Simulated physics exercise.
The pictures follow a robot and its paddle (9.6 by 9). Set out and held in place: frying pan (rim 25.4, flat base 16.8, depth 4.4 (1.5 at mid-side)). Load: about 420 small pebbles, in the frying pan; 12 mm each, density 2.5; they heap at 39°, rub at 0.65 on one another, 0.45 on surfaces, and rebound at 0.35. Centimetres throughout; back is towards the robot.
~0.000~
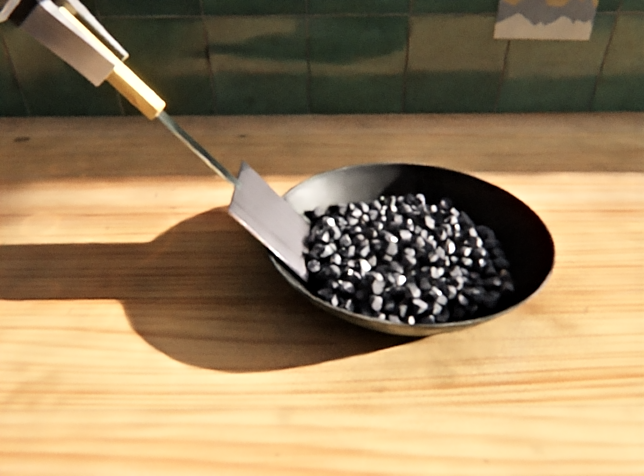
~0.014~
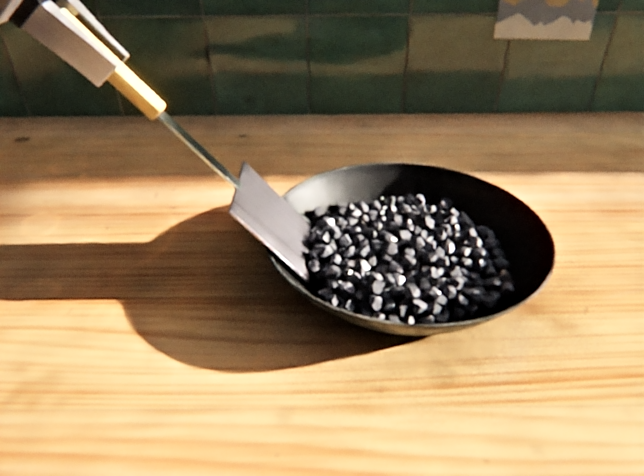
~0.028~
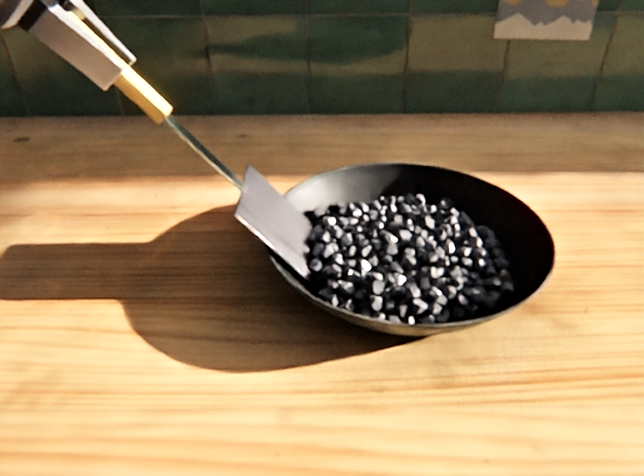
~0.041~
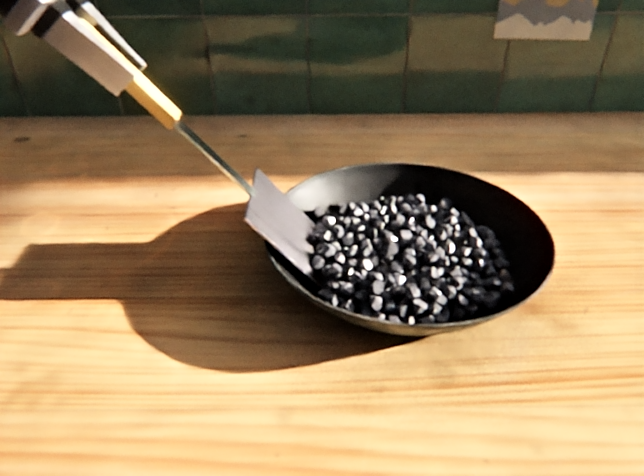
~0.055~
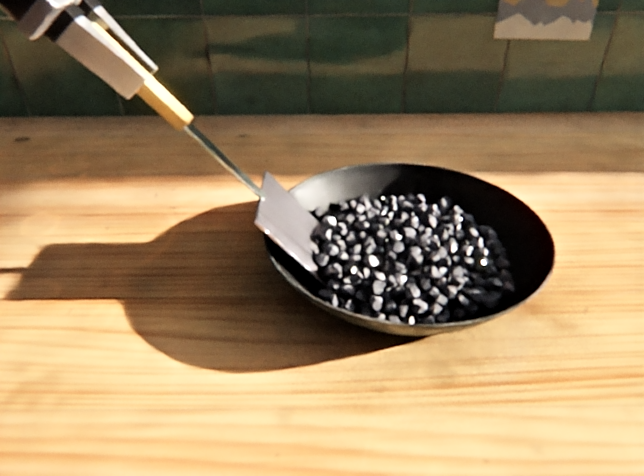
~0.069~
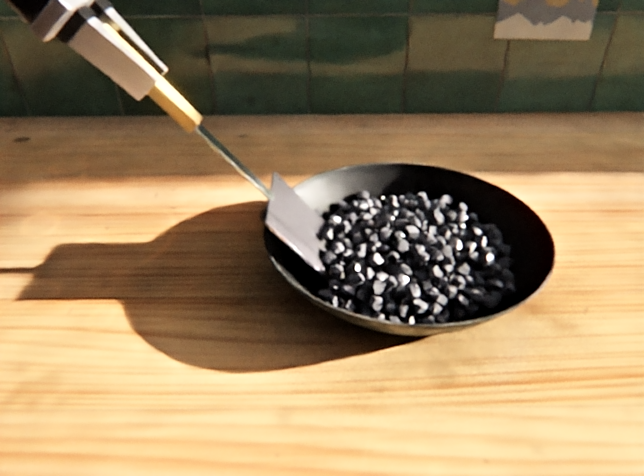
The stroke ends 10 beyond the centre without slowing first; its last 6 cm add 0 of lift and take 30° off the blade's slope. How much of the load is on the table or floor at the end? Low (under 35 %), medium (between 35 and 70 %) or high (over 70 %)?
On the table or floor the share is low, under 35 %.
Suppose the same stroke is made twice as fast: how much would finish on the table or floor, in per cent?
It would be near 45 per cent.
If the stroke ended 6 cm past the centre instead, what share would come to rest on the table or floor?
In that case some 0 per cent.
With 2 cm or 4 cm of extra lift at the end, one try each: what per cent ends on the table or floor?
About 45 and 40 per cent.
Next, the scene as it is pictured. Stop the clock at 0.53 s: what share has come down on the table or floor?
About 25 per cent.
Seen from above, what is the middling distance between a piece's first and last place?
Roughly 9 cm.
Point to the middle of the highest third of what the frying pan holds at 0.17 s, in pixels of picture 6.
At about (456, 239).
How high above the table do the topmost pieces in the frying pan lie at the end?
About 7.0 cm.
After 0.17 s, sloping 50°, highest piece 21 above the table; 419 in the frying pan, 2 on the blade or in flight.
After 0.27 s, sloping 41°, highest piece 25 above the table; 415 in the frying pan, 6 on the blade or in flight.
After 0.53 s, sloping 20°, highest piece 6 above the table; 313 in the frying pan, 103 on the table or floor, 5 on the blade or in flight.
After 1.58 s, sloping 20°, highest piece 6 above the table; 312 in the frying pan, 109 on the table or floor.
In the end, 312 in the frying pan, 109 on the table or floor. That is 26 % on the table or floor.
